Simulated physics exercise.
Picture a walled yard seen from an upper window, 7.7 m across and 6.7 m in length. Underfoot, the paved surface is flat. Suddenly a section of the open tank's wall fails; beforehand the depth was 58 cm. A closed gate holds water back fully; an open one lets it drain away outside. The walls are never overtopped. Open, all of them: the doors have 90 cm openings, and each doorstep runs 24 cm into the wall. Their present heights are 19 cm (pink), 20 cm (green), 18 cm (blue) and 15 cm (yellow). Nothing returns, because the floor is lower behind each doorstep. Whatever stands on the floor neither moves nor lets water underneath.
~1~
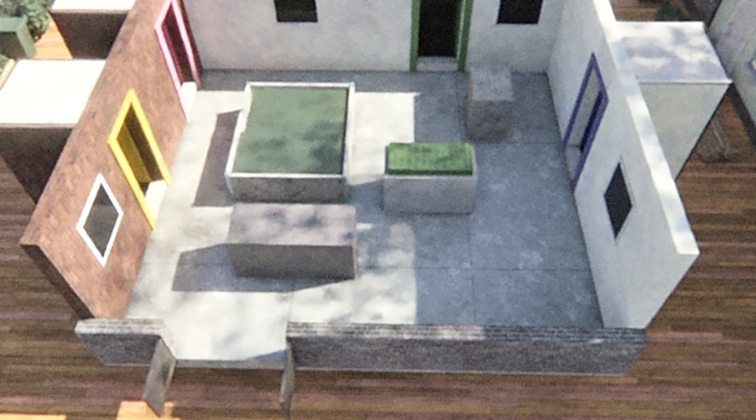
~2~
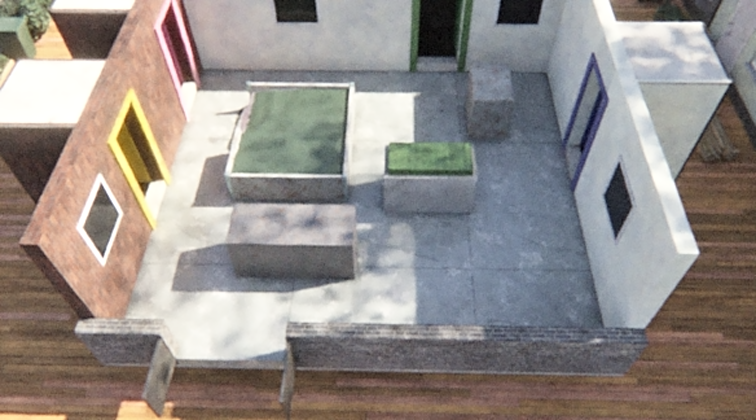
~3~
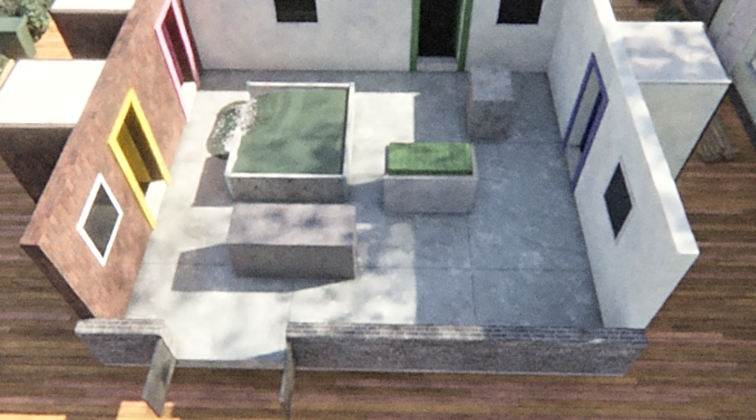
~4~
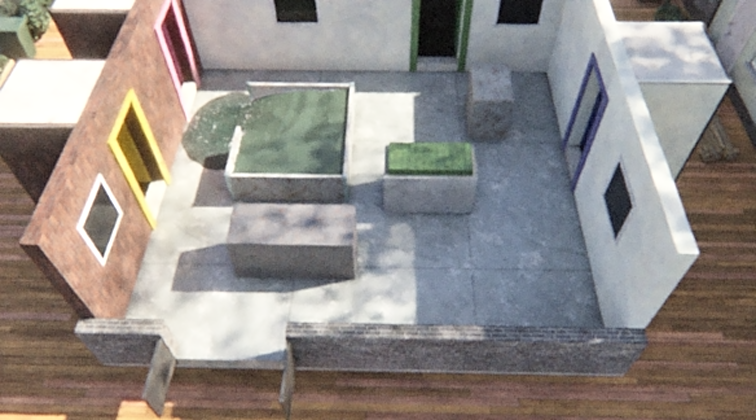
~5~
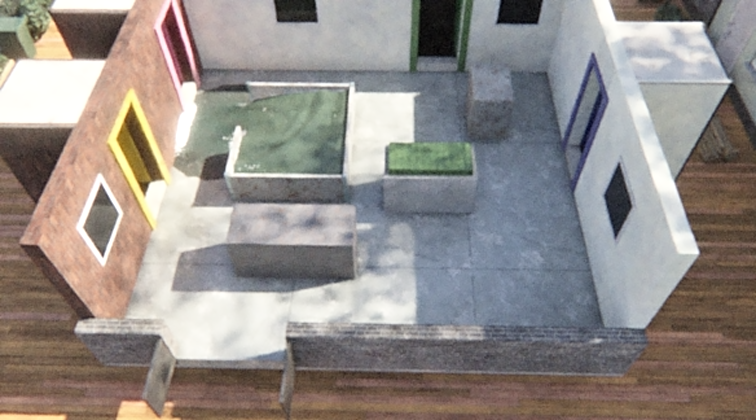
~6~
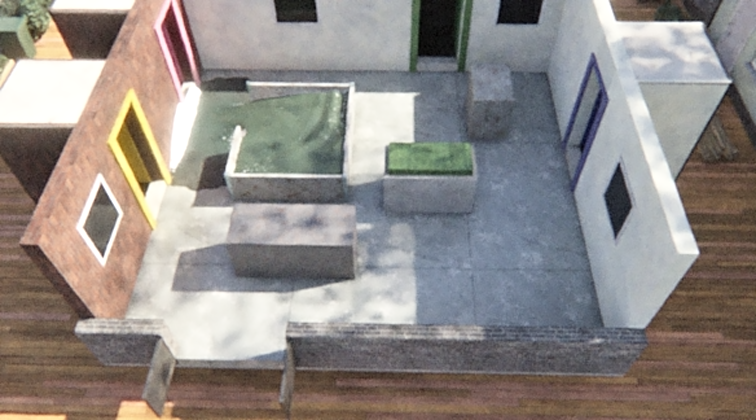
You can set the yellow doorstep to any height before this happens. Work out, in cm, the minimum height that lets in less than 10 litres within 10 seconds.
I would say 5 cm.
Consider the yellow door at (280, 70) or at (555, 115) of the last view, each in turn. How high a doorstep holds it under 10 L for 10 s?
About 9.5 cm for the first and 7.5 cm for the second.
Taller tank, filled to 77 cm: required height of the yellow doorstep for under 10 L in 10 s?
A step of about 7.5 cm does it.
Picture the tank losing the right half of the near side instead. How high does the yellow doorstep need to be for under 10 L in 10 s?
A height of around 22 cm.
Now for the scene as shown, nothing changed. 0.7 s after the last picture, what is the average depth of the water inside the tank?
It averages near 42 cm.
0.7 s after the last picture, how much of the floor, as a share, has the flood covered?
Wet: Close to 10 %.
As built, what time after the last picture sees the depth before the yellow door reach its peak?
The level tops out around 1.0 s.
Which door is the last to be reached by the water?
The blue one comes last.
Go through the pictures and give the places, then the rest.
Still water, 58 cm deep, in the open tank at (294, 130); the yellow door at (144, 168) is dry, in the first frame.
Water pours out at (249, 121) and has run 0.3 m, to a hidden place; about 8 cm deep outside, 58 cm at the back, in the second frame.
Water pours out at (249, 123) and has run 0.8 m, to (210, 143); about 10 cm deep outside, 58 cm at the back, in the third frame.
The front is at (187, 143), 1.2 m from the gap at (249, 123); 2.0 m2 of floor is wet, 58 cm left at the back, in the fourth frame.
Water pours out at (249, 123) and has run 1.4 m, to (184, 109); about 7 cm deep outside, 58 cm at the back, in the fifth frame.
The front is at (169, 178), 1.6 m from the gap at (249, 123); 3.2 m2 of floor is wet, 53 cm left at the back; the yellow door at (144, 168), 2.4 m from the gap, is still 0.6 m from the nearest water, in the sixth frame.
Then, 0.7 s after the last picture water covers 10 % of the floor, deepest (46 cm) near (204, 70); 9 cm at the yellow door, 0 litres in over its 15 cm doorstep.
Then, 2.3 s after the last picture water covers 35 % of the floor, deepest (35 cm) near (202, 75); 8 cm at the yellow door, 0 litres in over its 15 cm doorstep.
Then, 9.3 s after the last picture water covers 95 % of the floor, deepest (12 cm) near (542, 73); 3 cm at the yellow door, 0 litres in over its 15 cm doorstep.
At the yellow door as built, the water peaked near 9 cm, 0.9 s after the last picture.
Run again over the same 10 s with other heights there, 19 litres in over 4 cm, 8 litres over 5.5 cm. The limit of 10 litres is kept from about 5 cm up.
